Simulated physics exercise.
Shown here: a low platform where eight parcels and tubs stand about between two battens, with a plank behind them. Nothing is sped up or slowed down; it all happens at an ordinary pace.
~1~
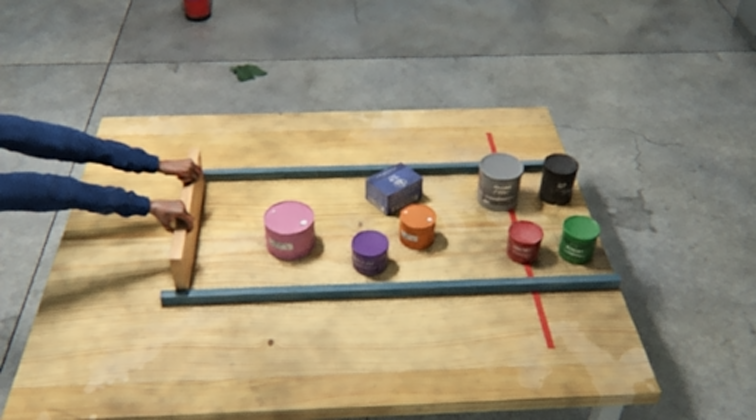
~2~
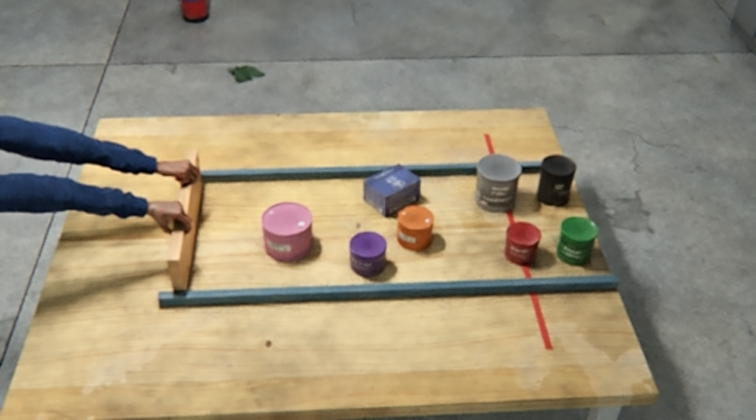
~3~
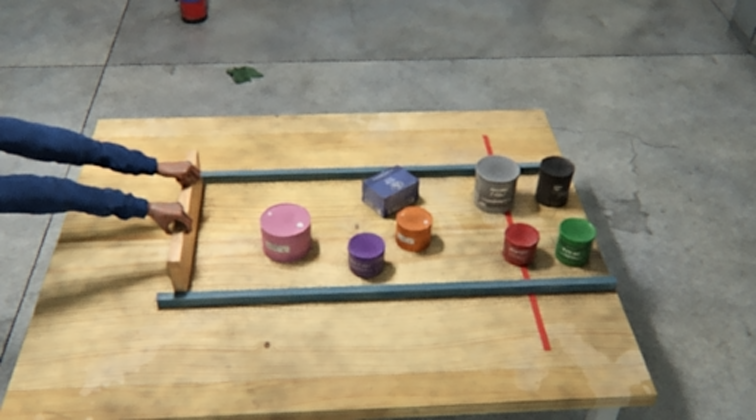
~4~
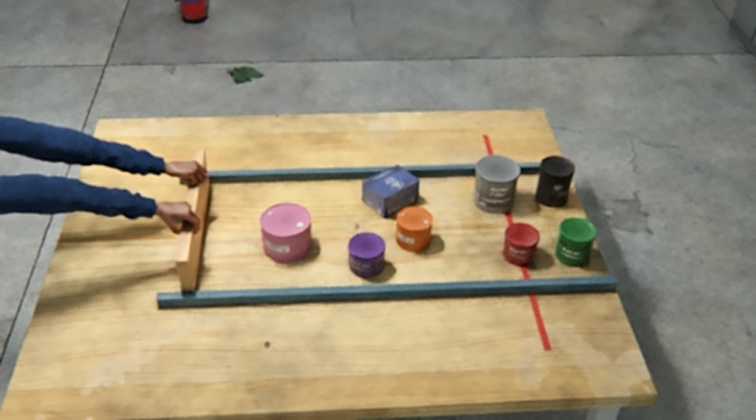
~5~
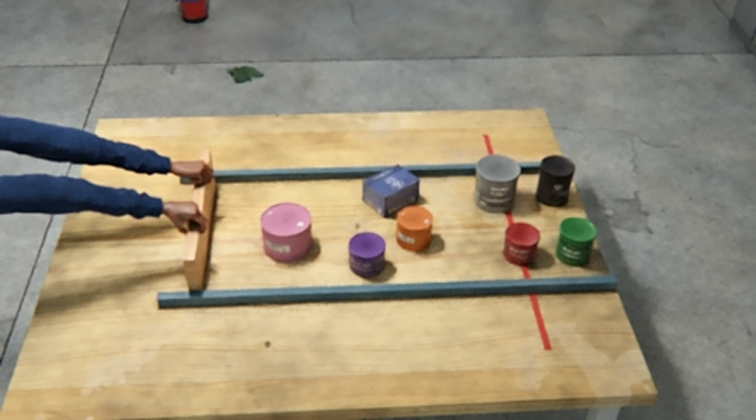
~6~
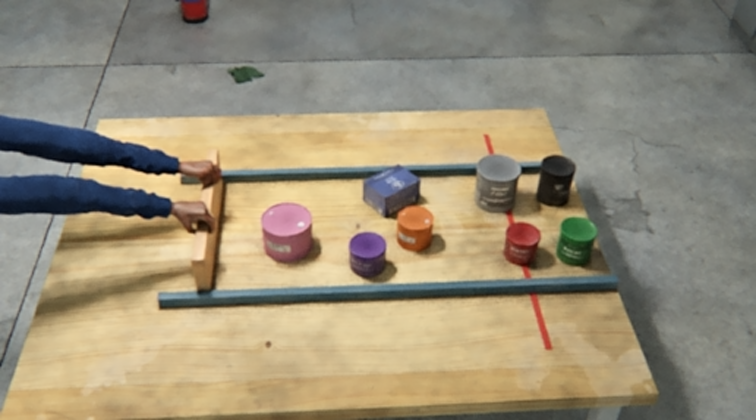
Two blue-sleeved arms reach in from the left over a pale wooden table on a grey concrete floor, seen from above at an angle, gripping an upright plank. Between two blue-grey battens stand pink, purple and orange tubs, a blue box, and grey, black, red and green containers near a red line at right. The hands hold the plank nearly still, then slide it slightly rightward, while the containers stay put and the view shifts barely.
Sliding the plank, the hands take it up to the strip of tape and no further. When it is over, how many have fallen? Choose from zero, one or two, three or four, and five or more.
When it is over, one or two have fallen.
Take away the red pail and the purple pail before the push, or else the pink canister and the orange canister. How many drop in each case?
Fallen: 1, and 2 in the other try.
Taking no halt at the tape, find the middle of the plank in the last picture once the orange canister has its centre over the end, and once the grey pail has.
(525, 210) and (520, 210), more or less.
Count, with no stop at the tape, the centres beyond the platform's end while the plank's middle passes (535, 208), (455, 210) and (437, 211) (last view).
Place by place: 4, 0 and 0.
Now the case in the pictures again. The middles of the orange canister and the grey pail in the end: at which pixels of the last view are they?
Roughly (581, 219) for the first and roughly (576, 187) for the second.
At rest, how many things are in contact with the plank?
3 in contact.
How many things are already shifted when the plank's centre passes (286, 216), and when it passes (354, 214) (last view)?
The first number is 1, the next one 3.
Soon after, none off yet; black pail at rest near (555, 181); green pail at rest near (576, 242); red pail at rest near (522, 244).
In the end, the number that fall off is one or two; gone, green pail and black pail.
